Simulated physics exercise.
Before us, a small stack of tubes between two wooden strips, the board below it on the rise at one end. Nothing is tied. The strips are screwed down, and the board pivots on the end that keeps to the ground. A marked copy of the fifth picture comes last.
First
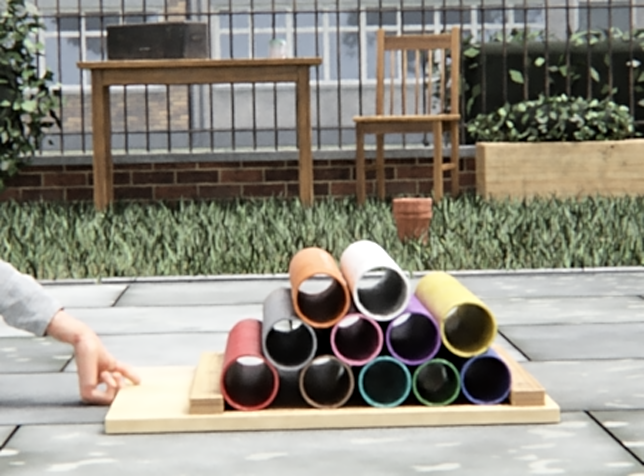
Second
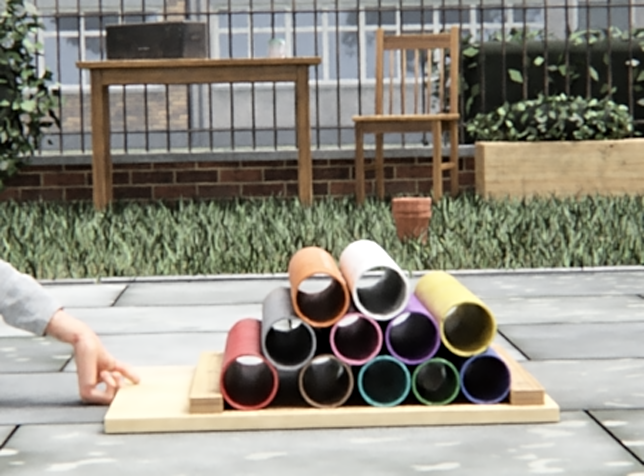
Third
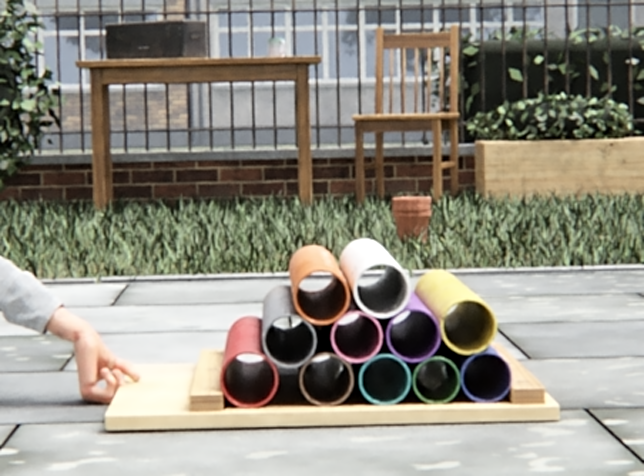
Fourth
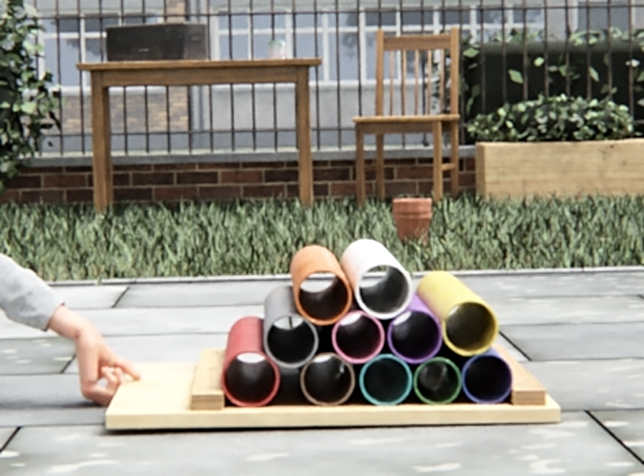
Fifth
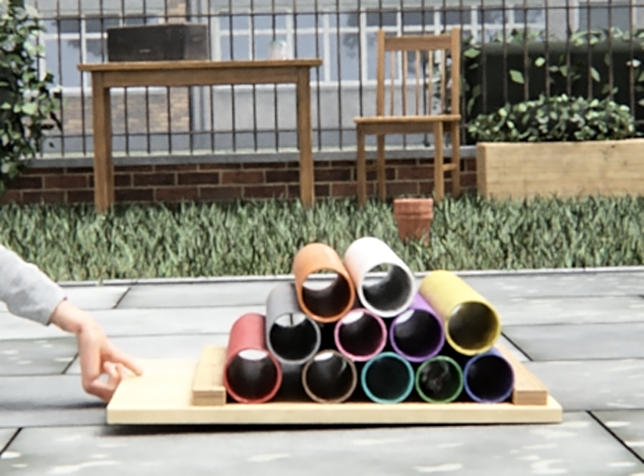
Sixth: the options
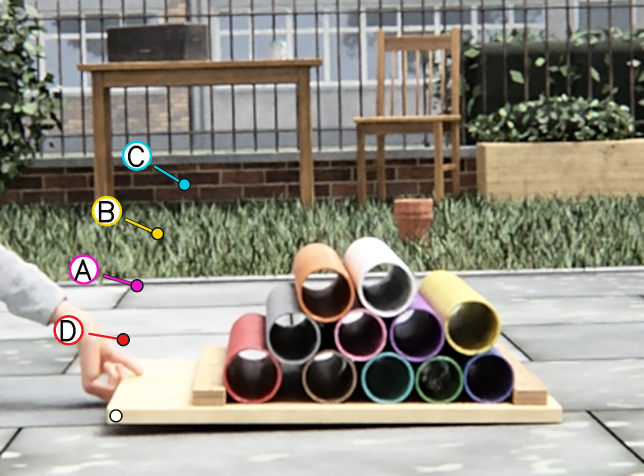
In this clip, colourful tubes sit stacked in rows between two wooden strips on a board on a paved patio, and a hand at the left slowly lifts that end of the board slightly, tilting the stack a little.
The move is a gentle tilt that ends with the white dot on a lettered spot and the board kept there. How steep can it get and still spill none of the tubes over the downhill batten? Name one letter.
Lift it to D and no more.
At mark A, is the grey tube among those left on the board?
The grey tube: Yes.
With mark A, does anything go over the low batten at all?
Yes.
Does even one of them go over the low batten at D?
At D: No.
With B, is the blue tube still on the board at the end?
The blue tube: Yes.
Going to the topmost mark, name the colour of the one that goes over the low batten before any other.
The yellow one.
On the marked copy, A at (137, 286); B at (157, 233); C at (184, 184); D at (124, 340); the white dot at (116, 416).
Taking D. A third of the way, board at 11°.
Two thirds of the way, board at 11°.
When it is over, board at 11°, none over the low batten.
As for the rest, A two over the low batten (purple, yellow); B six over the low batten; C six over the low batten.
